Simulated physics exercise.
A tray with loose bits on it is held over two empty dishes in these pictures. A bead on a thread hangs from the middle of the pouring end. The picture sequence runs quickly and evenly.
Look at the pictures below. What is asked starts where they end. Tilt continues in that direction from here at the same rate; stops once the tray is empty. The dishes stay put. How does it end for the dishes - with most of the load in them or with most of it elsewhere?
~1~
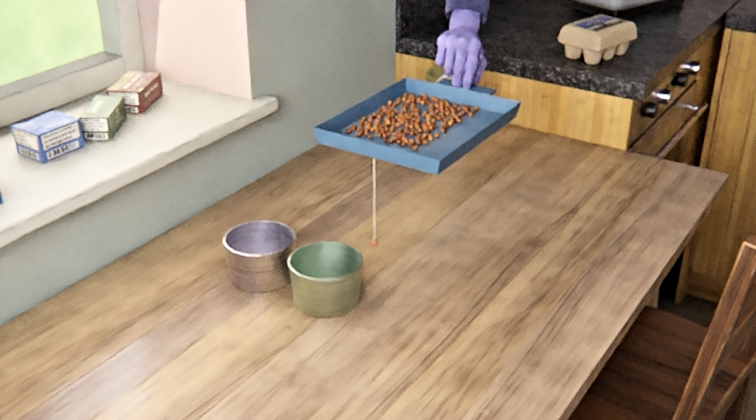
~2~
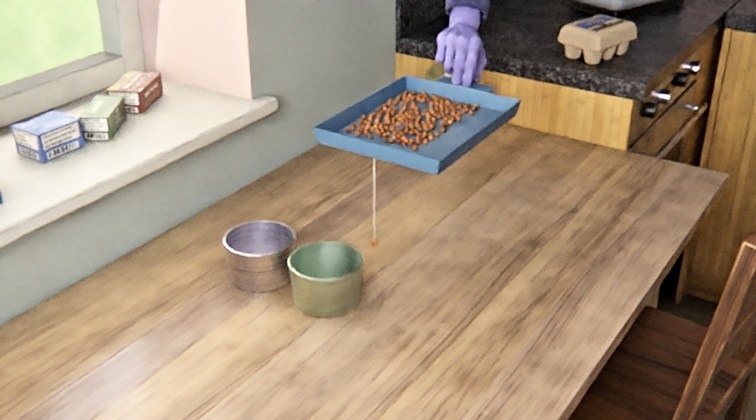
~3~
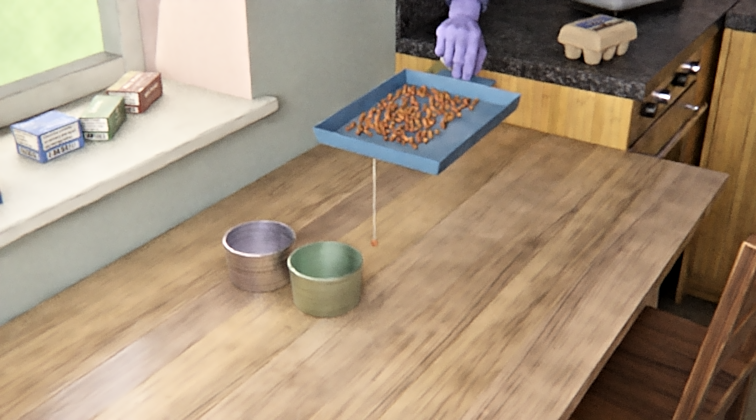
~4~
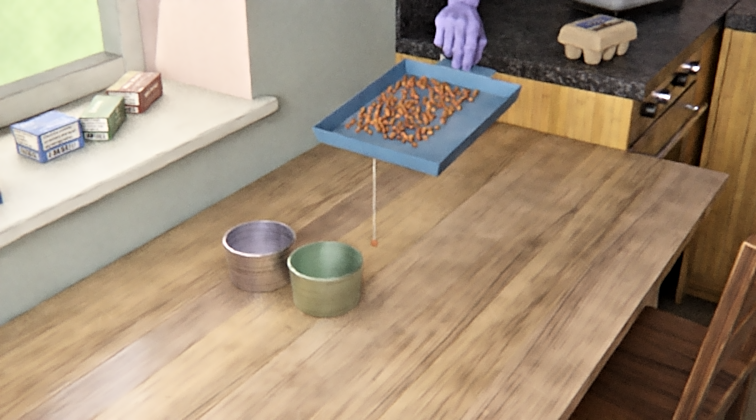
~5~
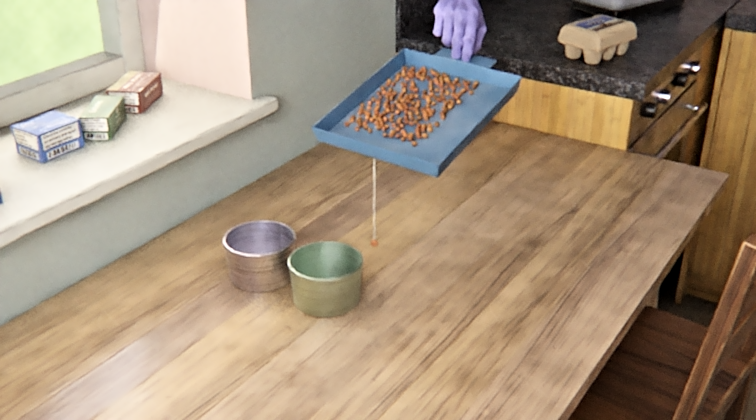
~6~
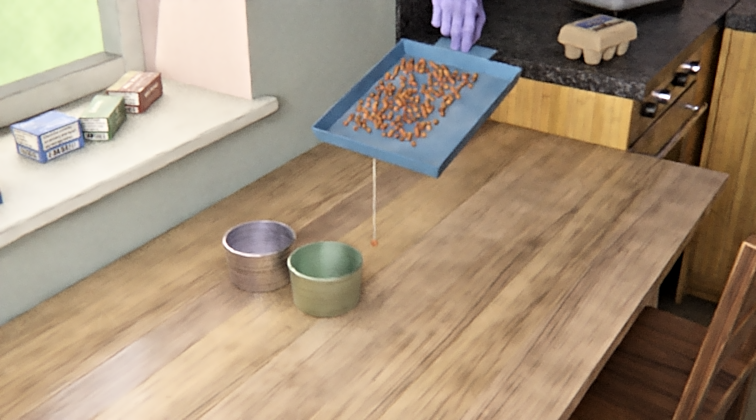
Catch falls short of half.
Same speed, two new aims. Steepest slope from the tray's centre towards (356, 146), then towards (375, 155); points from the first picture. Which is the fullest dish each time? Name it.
For the first place it's the right-side dish, for the second the right-side dish.
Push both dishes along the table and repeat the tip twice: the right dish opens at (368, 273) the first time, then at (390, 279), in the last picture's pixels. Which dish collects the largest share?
At place one the right of the pair; at place two the right of the pair.
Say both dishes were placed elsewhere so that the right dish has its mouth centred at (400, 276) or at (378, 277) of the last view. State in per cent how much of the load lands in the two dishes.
First some 70, then 60 per cent.
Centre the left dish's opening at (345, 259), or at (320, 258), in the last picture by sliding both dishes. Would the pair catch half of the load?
For the two places in order: A majority share, a majority share.
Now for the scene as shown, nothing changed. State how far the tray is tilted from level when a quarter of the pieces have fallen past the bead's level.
Around 105°, give or take.
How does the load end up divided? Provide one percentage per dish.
The left dish has 0 per cent, the right dish has 20.
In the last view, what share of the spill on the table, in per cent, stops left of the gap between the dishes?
Left portion: Around 10 %.
Just after the last frame, tray tipped steeply; almost all on the tray; just a few outside both; just a few in the air.
A moment on, tray tipped right over; the larger part on the tray; just a few in the right dish; about a tenth outside both; about a tenth in the air.
Further on, tray tipped past a quarter turn; roughly a quarter in the right dish; the larger part outside both.
When it is over, tray tipped past a quarter turn; roughly a quarter in the right dish; not one in the left dish; the larger part outside both.
